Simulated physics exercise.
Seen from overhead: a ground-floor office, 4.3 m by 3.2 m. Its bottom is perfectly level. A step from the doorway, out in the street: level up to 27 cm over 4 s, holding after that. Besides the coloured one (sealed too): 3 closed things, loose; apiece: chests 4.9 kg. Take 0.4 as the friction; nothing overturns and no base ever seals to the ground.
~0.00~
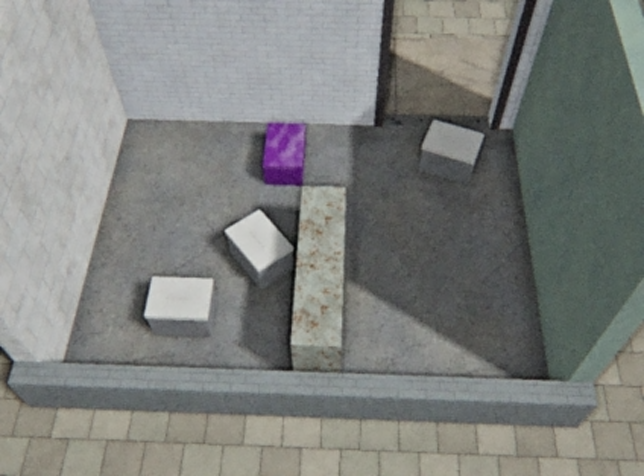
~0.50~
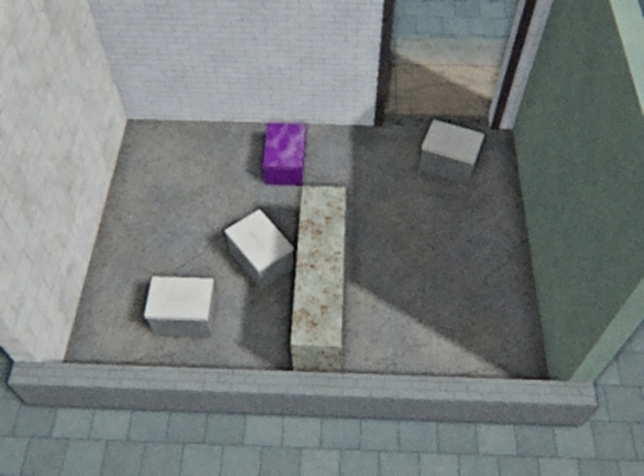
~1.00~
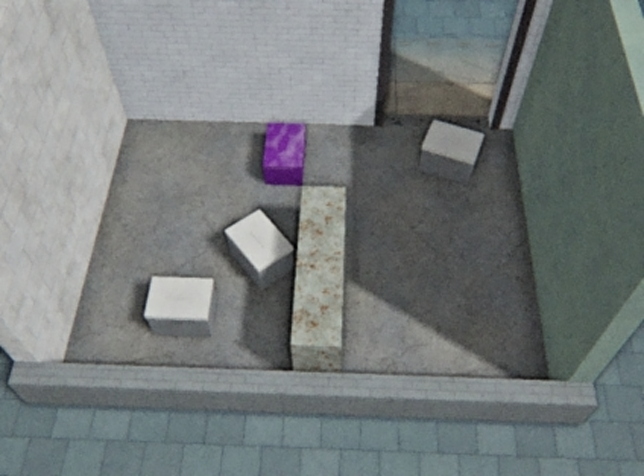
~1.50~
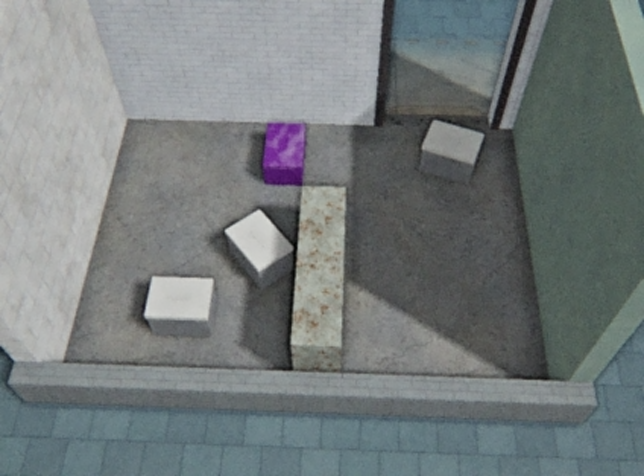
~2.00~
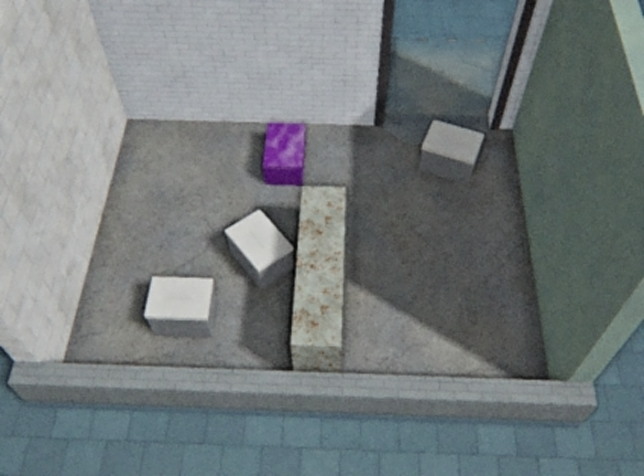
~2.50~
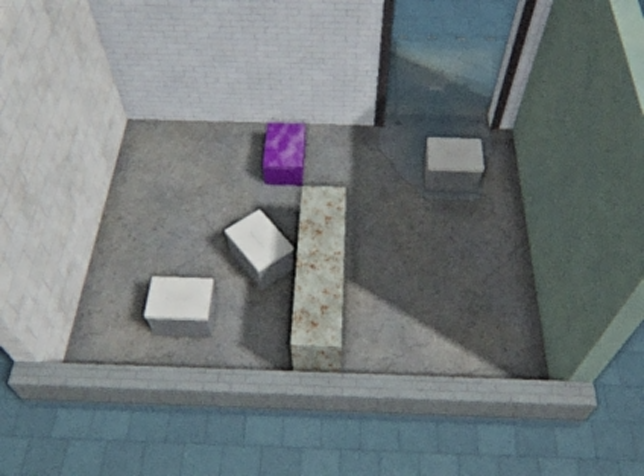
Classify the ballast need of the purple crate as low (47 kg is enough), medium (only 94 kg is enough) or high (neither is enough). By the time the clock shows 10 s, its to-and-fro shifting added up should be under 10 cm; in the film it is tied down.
Low.
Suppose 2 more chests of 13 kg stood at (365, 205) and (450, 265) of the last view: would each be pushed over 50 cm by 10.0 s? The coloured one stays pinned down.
The first comes out above the threshold, the second above the threshold.
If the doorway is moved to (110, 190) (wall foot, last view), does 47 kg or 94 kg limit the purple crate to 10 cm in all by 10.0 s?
Outcome - the heavier pick is required.
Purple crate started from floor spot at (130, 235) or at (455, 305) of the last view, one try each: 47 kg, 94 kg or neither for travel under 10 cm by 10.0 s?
In that order: The smaller is enough; it takes the larger.
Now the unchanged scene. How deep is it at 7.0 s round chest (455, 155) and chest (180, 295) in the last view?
Roughly 22 and 2 cm.
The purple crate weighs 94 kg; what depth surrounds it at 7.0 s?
Around 1 cm.
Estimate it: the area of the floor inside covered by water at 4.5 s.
Roughly 7.0 m2.
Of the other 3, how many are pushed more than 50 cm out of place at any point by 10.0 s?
Tally: 1.
After 3.5 s the purple crate would be 0 cm from its start with 47 kg and 0 cm from its start with 94 kg; 0 cm of water round it then.
After 4.5 s the purple crate would be 0 cm from its start with 47 kg and 0 cm from its start with 94 kg; 1 cm of water round it then.
After 7.0 s the purple crate would be 0 cm from its start with 47 kg and 0 cm from its start with 94 kg; 1 cm of water round it then.
After 10.0 s the purple crate would be 0 cm from its start with 47 kg and 0 cm from its start with 94 kg; 8 cm of water round it then.
